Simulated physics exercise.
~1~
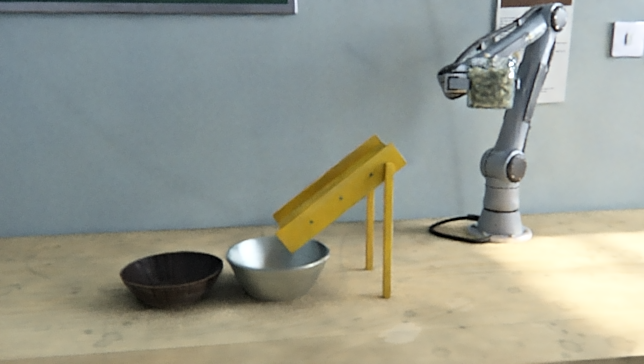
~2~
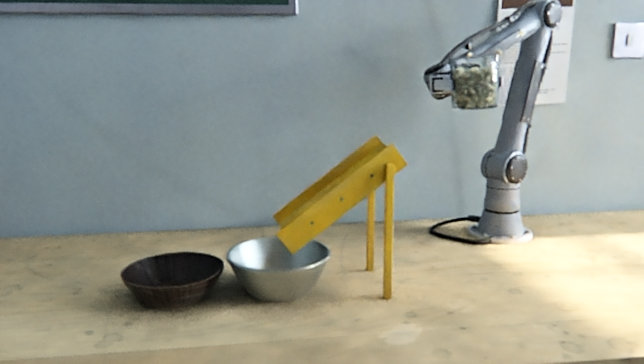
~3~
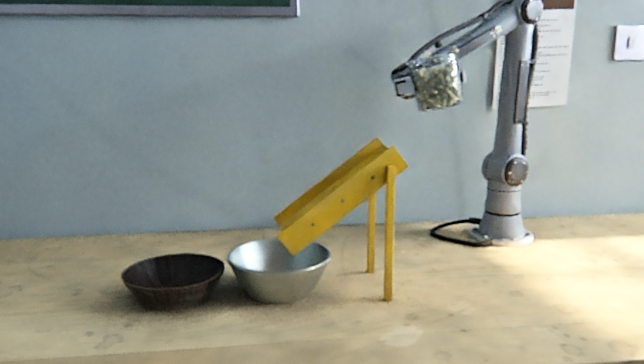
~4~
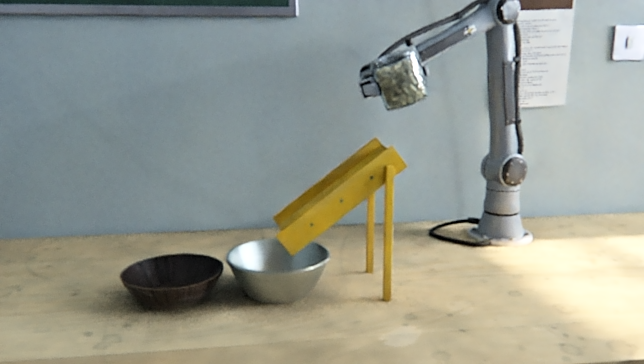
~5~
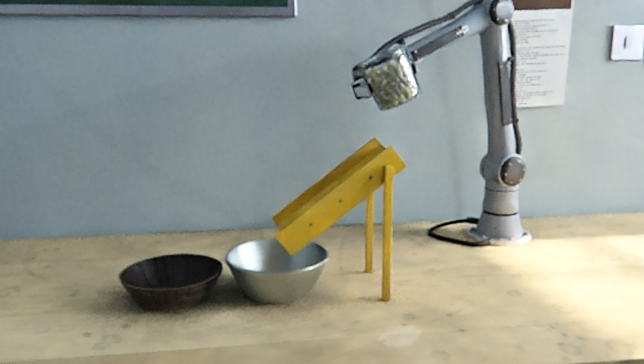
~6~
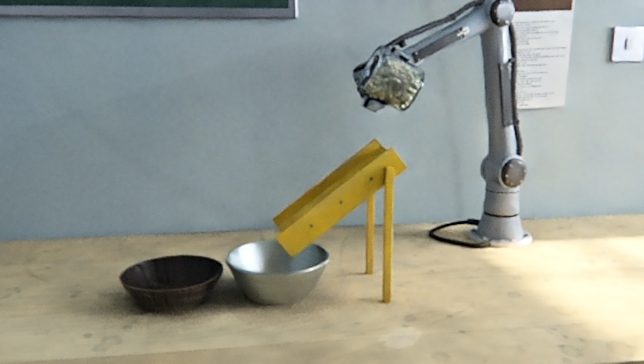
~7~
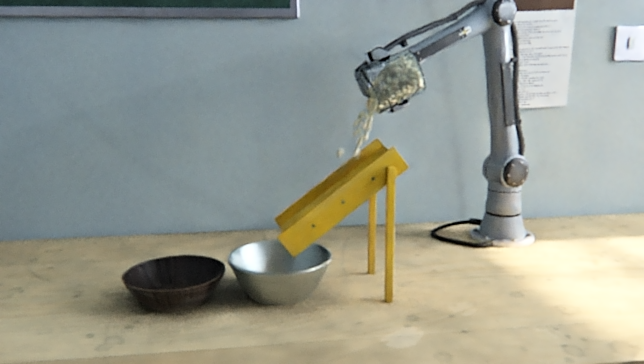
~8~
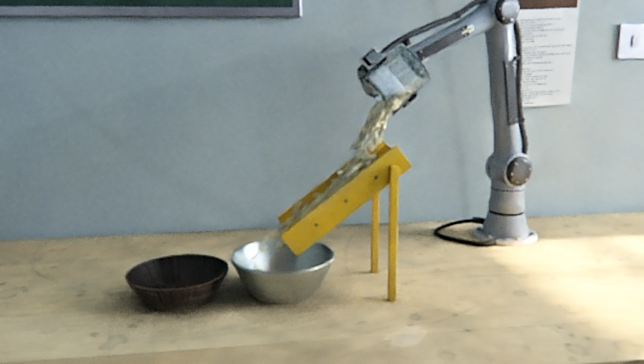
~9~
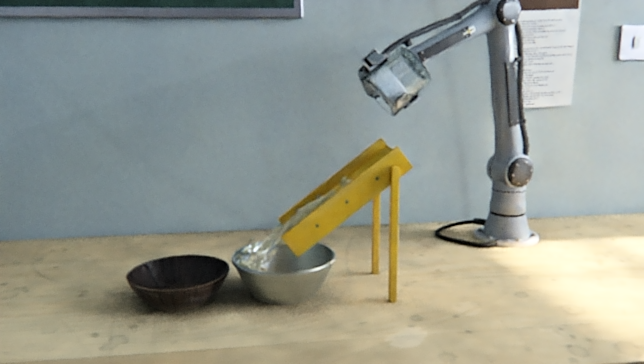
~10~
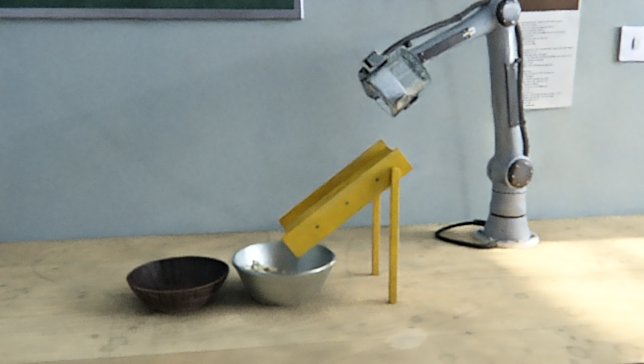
A yellow chute on two legs slopes down to the left over a silver bowl on a pale wooden table, seen from the side against a blue-grey wall. A dark brown bowl sits left of the silver one, and a grey robot arm at the right holds up a clear tumbler of pale beans. The arm swings the tumbler left until it is above the chute, then tips it over. The beans pour onto the chute, slide down and spill into the silver bowl. They end up there, while the dark bowl stays empty and the arm holds the emptied tumbler still.
